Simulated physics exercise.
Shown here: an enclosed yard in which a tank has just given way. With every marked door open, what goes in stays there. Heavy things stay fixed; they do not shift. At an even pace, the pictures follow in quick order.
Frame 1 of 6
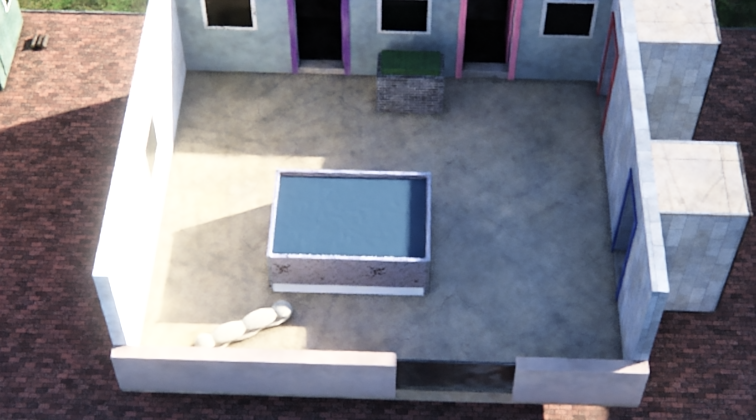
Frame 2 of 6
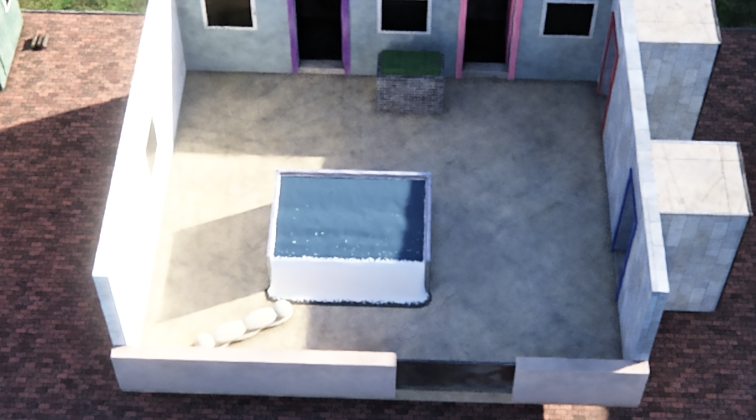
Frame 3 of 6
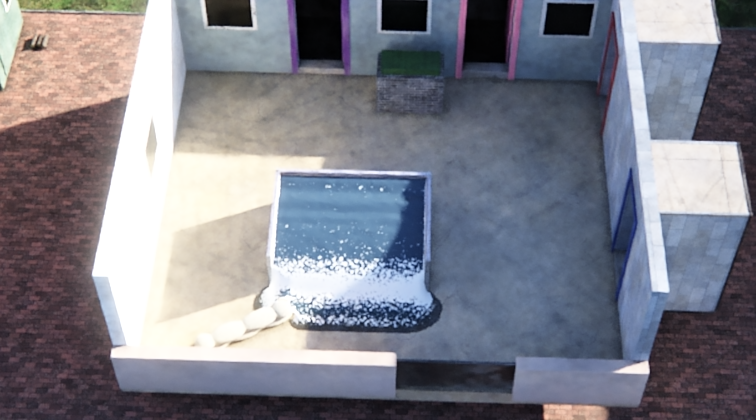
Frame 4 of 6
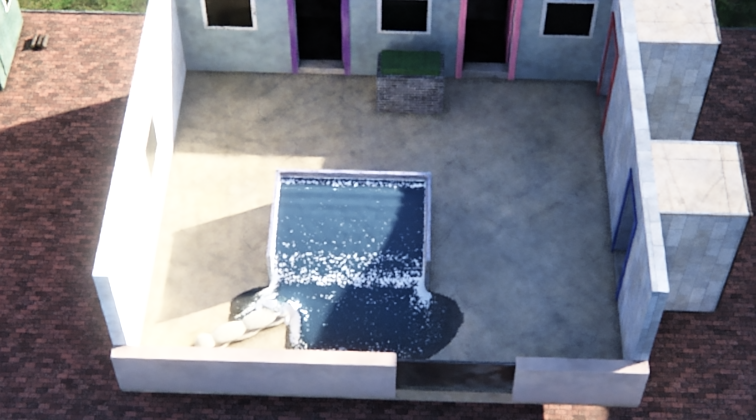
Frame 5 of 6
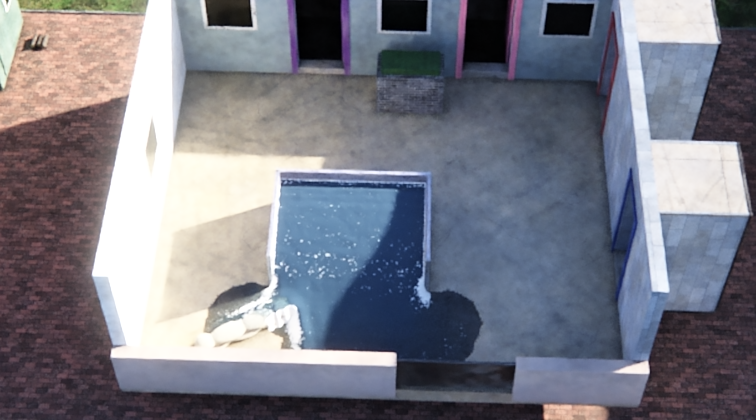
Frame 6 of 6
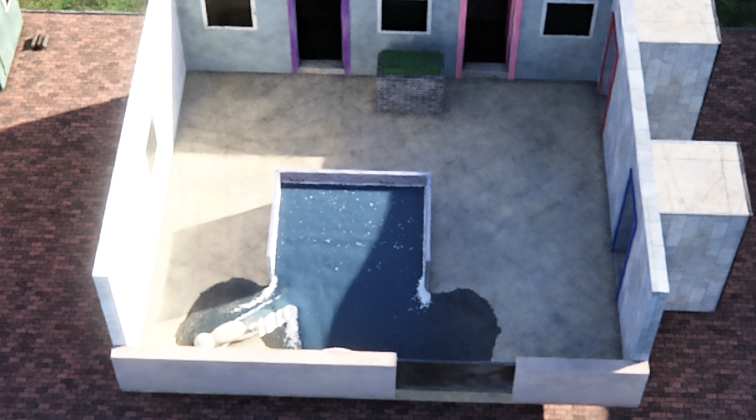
At the start, still water fills a rectangular tank in a walled yard, with a pale figure-like shape lying near its lower left corner. The tank's front side gives way and water pours out toward the low front wall, then spreads left and right, surrounding the motionless pale shape.
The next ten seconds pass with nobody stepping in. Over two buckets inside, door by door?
Door by door: The red door over; the pink door not over; the blue door over; the purple door not over.
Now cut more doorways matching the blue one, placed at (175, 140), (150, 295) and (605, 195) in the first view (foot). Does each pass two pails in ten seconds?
One after the other: Holds, passes that mark, takes less.
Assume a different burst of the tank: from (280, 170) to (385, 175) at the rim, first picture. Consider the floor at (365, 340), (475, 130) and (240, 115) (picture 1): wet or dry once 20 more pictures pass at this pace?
Taking the spots in turn: Untouched, swamped and swamped.
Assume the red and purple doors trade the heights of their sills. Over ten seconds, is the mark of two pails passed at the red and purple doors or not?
Result - red ends up below, purple ends up above.
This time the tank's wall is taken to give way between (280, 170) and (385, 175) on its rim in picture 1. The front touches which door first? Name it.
That's the purple-painted one.
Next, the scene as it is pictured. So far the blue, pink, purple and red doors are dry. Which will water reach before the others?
It's the blue one.
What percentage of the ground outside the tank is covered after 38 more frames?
Roughly 85 per cent.
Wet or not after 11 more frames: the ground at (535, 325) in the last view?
Call it swamped.
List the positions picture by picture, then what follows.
In the first frame, still water in the water tank at (351, 217).
In the second frame, water pours out at (349, 276) and has run to (268, 291).
In the third frame, the front is at (259, 311), out from the gap at (349, 279).
In the fourth frame, the front is at (236, 323), out from the gap at (349, 280).
In the fifth frame, water pours out at (349, 281) and has run to (210, 334).
In the sixth frame, water pours out at (349, 281) and has run to (181, 339).
A moment on, water covers 20 % of the floor; the red door not reached, the pink door not reached, the blue door not reached, the purple door not reached.
Next, water covers 30 % of the floor; the red door not reached, the pink door not reached, the blue door not reached, the purple door not reached.
Then, water covers 50 % of the floor; the red door not reached, the pink door not reached, the blue door over two buckets in, the purple door not reached.
Later, water covers 85 % of the floor; the red door under two buckets in, the pink door wet at the sill, nothing in, the blue door over two buckets in, the purple door wet at the sill, nothing in.
In the end, water covers 95 % of the floor; the red door over two buckets in, the pink door wet at the sill, nothing in, the blue door over two buckets in, the purple door wet at the sill, nothing in.
